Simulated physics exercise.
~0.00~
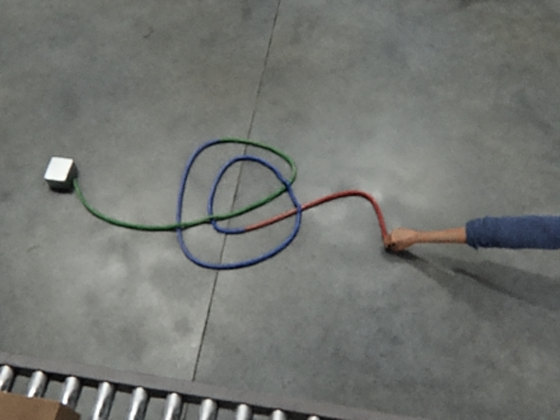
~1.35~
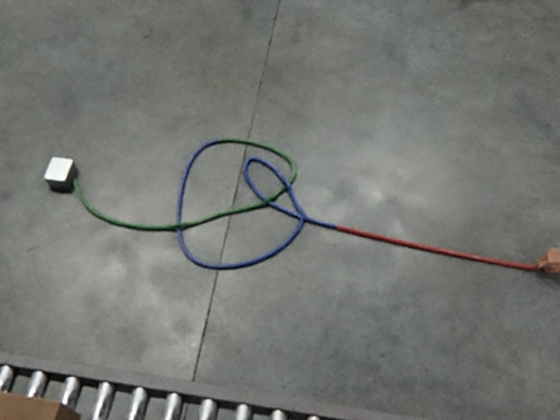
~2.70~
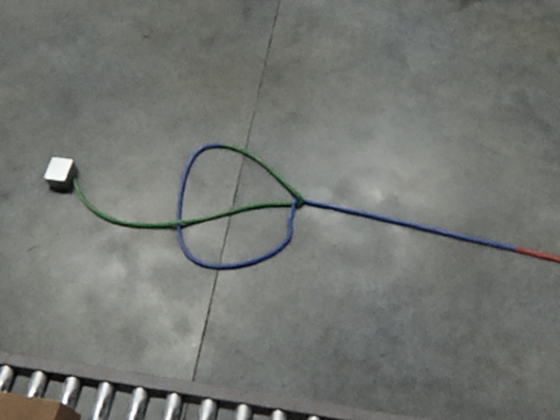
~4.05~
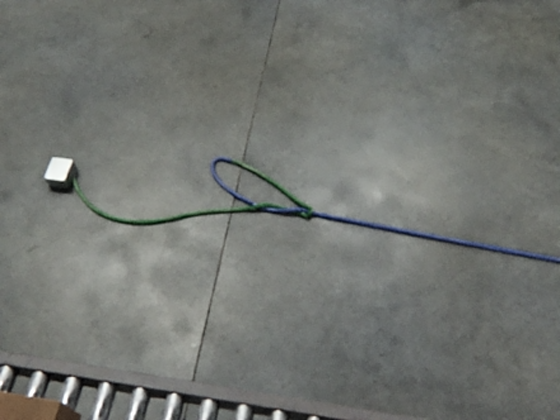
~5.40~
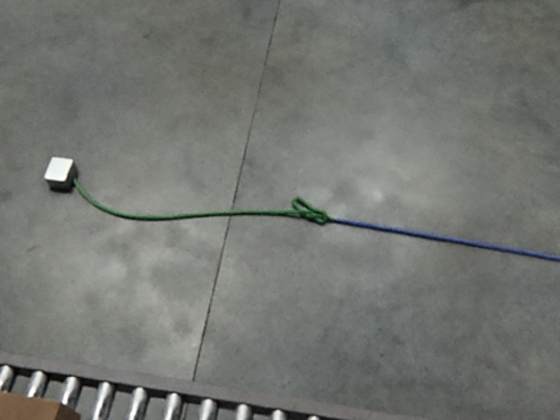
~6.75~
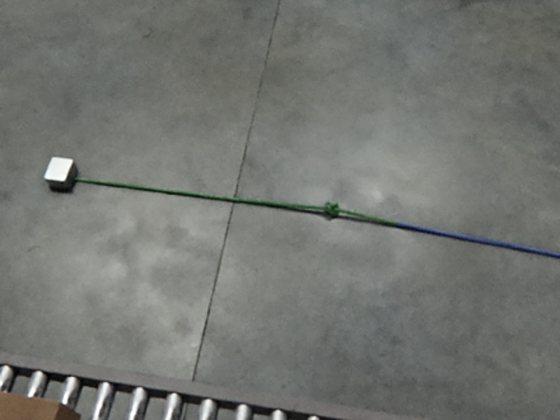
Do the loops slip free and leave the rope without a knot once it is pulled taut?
No, the loops tighten into a small knot in the green section, and it is still there when the rope is stretched straight.
A hand pulling the end of a looped green, blue and red rope rightward, the loops shrinking into a small knot.
